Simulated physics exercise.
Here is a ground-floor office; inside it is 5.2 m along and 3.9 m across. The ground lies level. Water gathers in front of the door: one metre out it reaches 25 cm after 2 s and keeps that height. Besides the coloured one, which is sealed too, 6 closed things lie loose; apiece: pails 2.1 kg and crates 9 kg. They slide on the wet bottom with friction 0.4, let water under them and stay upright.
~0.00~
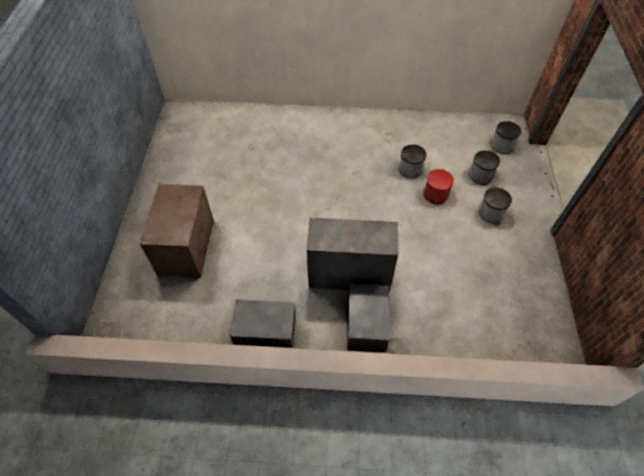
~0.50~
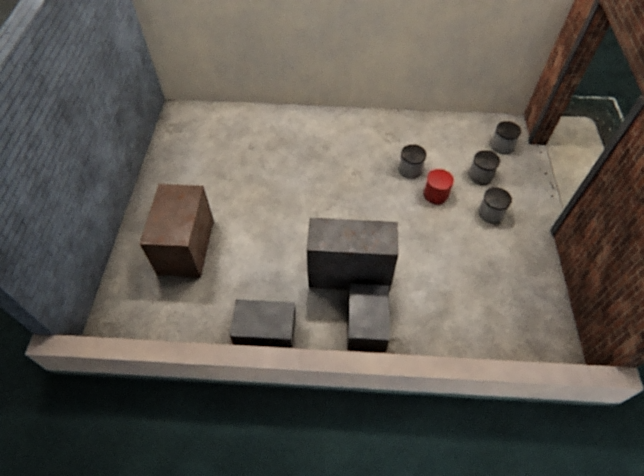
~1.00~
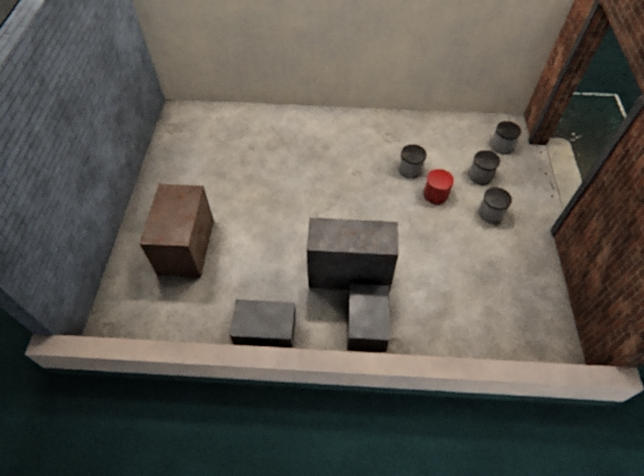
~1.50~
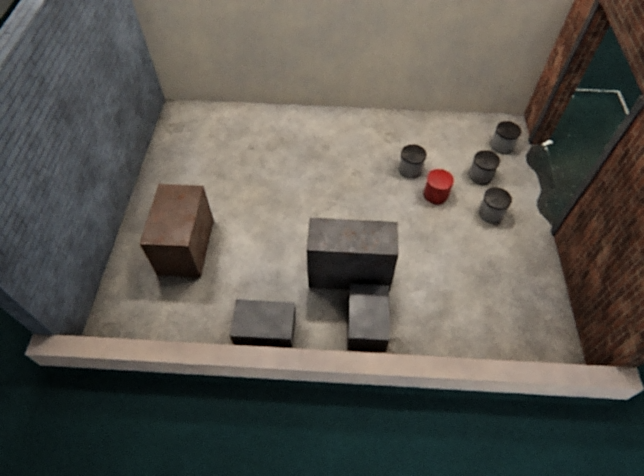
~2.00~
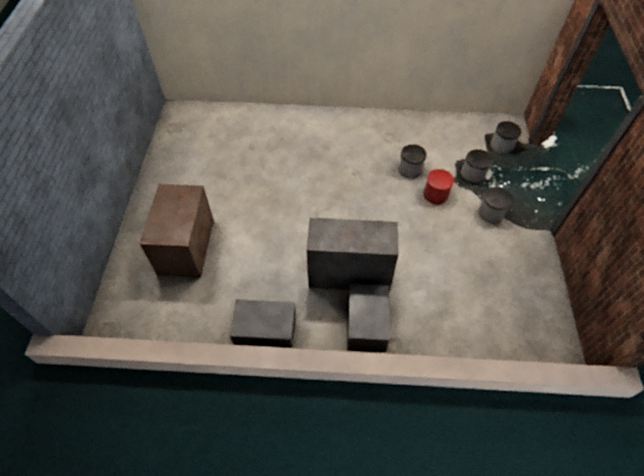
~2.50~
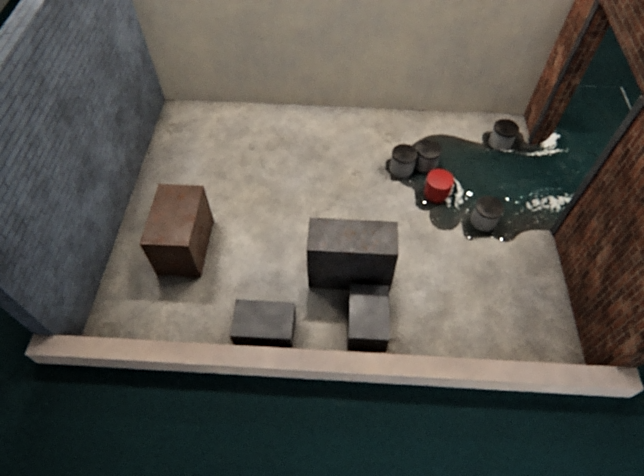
Dark water spreading through a doorway on the right across a bare floor, pushing grey pails leftward around a still red pail.
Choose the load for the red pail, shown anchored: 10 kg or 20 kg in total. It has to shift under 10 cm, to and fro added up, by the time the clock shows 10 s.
For it, neither weight holds it.
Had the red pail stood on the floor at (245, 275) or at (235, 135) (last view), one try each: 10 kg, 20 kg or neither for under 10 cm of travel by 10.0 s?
In turn: Only the larger holds; only the larger holds.
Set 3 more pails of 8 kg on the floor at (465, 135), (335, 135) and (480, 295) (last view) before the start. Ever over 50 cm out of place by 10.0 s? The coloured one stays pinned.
In turn: Over, over, under.
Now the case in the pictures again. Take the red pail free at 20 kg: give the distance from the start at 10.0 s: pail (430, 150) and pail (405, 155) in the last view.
In turn: 450 cm, 250 cm.
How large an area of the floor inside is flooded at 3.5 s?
Roughly 8.5 m2.
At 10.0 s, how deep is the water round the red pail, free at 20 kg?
About 11 cm.
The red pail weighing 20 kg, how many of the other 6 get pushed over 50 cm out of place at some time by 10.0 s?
That makes 6.
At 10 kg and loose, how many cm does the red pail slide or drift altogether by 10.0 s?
About 250 cm.
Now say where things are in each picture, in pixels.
The red pail at (441, 179), on the bottom; 0.0 m2 under water; 0 of 7 have shifted, in the first frame.
The red pail at (441, 179) rests on the ground; 0.0 m2 under water; 0 of 7 have shifted, in the second frame.
The red pail at (441, 179), on the bottom; water covers 0.0 m2; 0 of 7 have shifted, in the third frame.
The red pail at (441, 179) rests on the ground; 0.0 m2 under water; 0 of 7 have shifted, in the fourth frame.
The red pail at (441, 179) rests on the ground; water covers 0.9 m2; 1 of 7 have shifted, in the fifth frame.
The red pail at (441, 179) rests on the ground; 2.1 m2 under water; 3 of 7 have shifted, in the sixth frame.
After 3.5 s the red pail would be 81 cm from its start with 10 kg and 29 cm from its start with 20 kg; 7 cm of water round it then.
After 4.5 s the red pail would be 142 cm from its start with 10 kg and 40 cm from its start with 20 kg; 7 cm of water round it then.
After 7.0 s the red pail would be 187 cm from its start with 10 kg and 40 cm from its start with 20 kg; 7 cm of water round it then.
After 10.0 s the red pail would be 201 cm from its start with 10 kg and 40 cm from its start with 20 kg; 11 cm of water round it then.
